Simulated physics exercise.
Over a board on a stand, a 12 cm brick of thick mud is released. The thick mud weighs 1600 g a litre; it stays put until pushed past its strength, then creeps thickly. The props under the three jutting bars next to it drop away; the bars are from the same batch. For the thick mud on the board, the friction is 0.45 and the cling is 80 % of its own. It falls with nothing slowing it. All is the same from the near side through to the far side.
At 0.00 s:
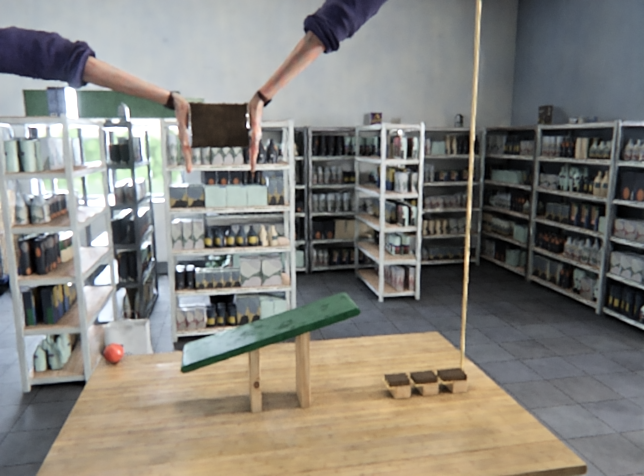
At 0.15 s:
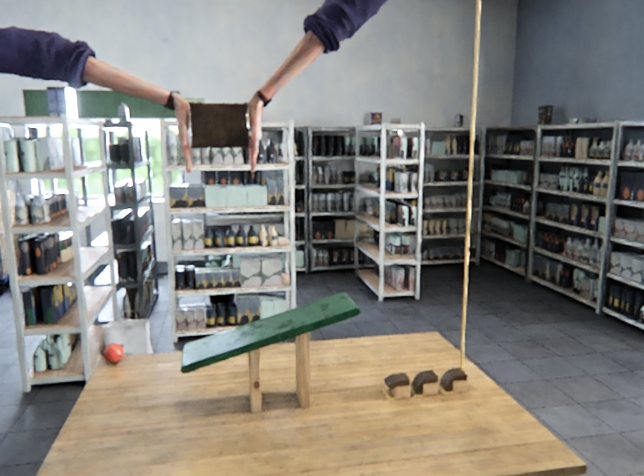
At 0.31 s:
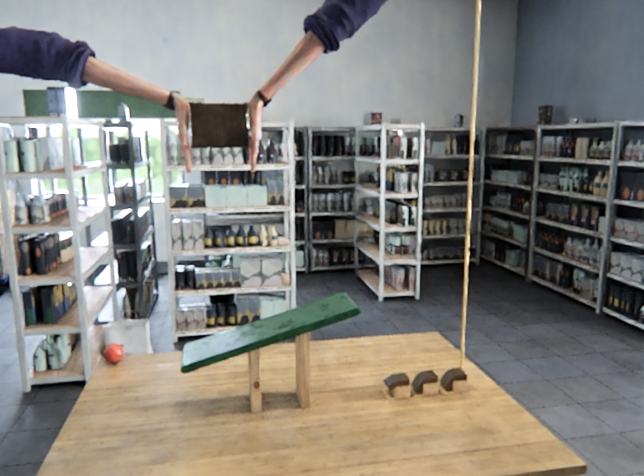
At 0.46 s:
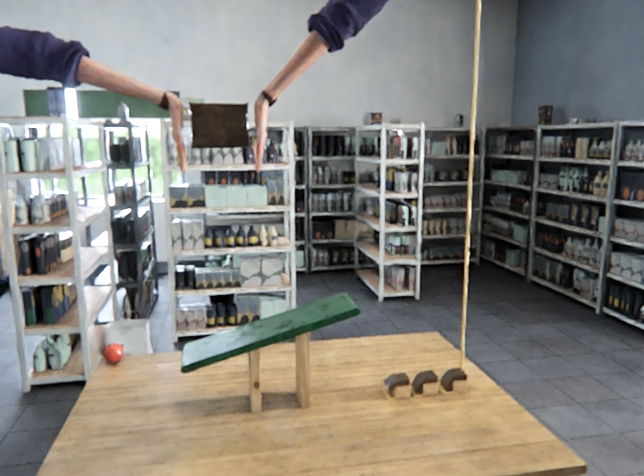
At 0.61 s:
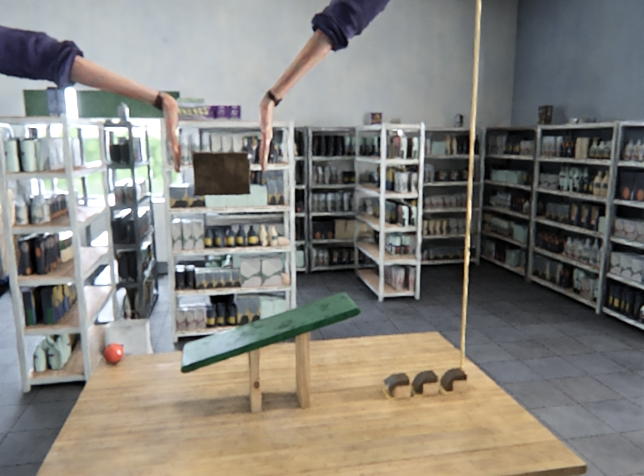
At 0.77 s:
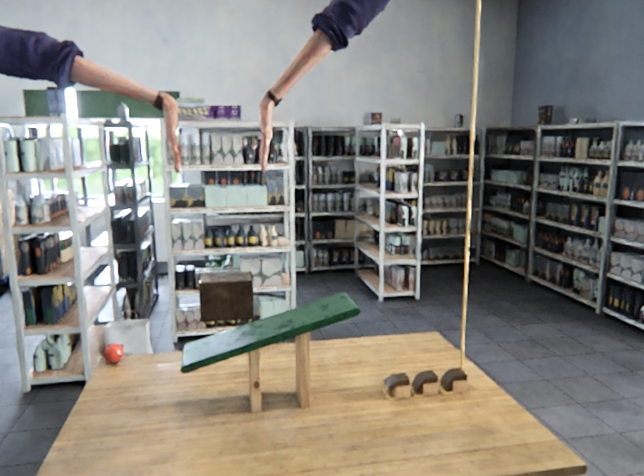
At first, two hands hold a dark brown block above a tilted green board on a wooden stand, while three small dark-topped bars on the table droop at their tips. The hands then spread apart and release the block, which drops through the air to the green board.
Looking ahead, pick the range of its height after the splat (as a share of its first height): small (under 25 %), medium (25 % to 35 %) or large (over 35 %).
Estimate: Moderate (25 % to 35 %).
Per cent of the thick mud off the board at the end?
Roughly 40 % ends up off the board.
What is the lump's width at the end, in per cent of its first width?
Roughly 320 per cent.
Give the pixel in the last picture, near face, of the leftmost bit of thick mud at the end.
About (178, 362).
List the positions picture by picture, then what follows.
Top of the thick mud at (197, 103); bar tips down by 0, 0, 0 (left to right), in the first picture.
Top of the thick mud at (197, 103); bar tips down by 1.2 cm, 3.3 cm, 3.9 cm (left to right), in the second picture.
Top of the thick mud at (197, 103); bar tips down by 1.5 cm, 3.5 cm, 4.0 cm (left to right), in the third picture.
Top of the thick mud at (197, 103); bar tips down by 1.7 cm, 3.5 cm, 4.0 cm (left to right), in the fourth picture.
Top of the thick mud at (199, 153); bar tips down by 1.7 cm, 3.5 cm, 4.0 cm (left to right), in the fifth picture.
Top of the thick mud at (206, 283); bar tips down by 1.7 cm, 3.5 cm, 4.0 cm (left to right), in the sixth picture.
After 0.88 s, it stands 37 % of its first height and 9 % has gone off the board.
After 1.01 s, it stands 30 % of its first height and 26 % has gone off the board.
After 1.15 s, it stands 30 % of its first height and 39 % has gone off the board.
After 1.28 s, it stands 30 % of its first height and 40 % has gone off the board.
After 1.40 s, at the end, it stands 30 % of its first height and 40 % has gone off the board.
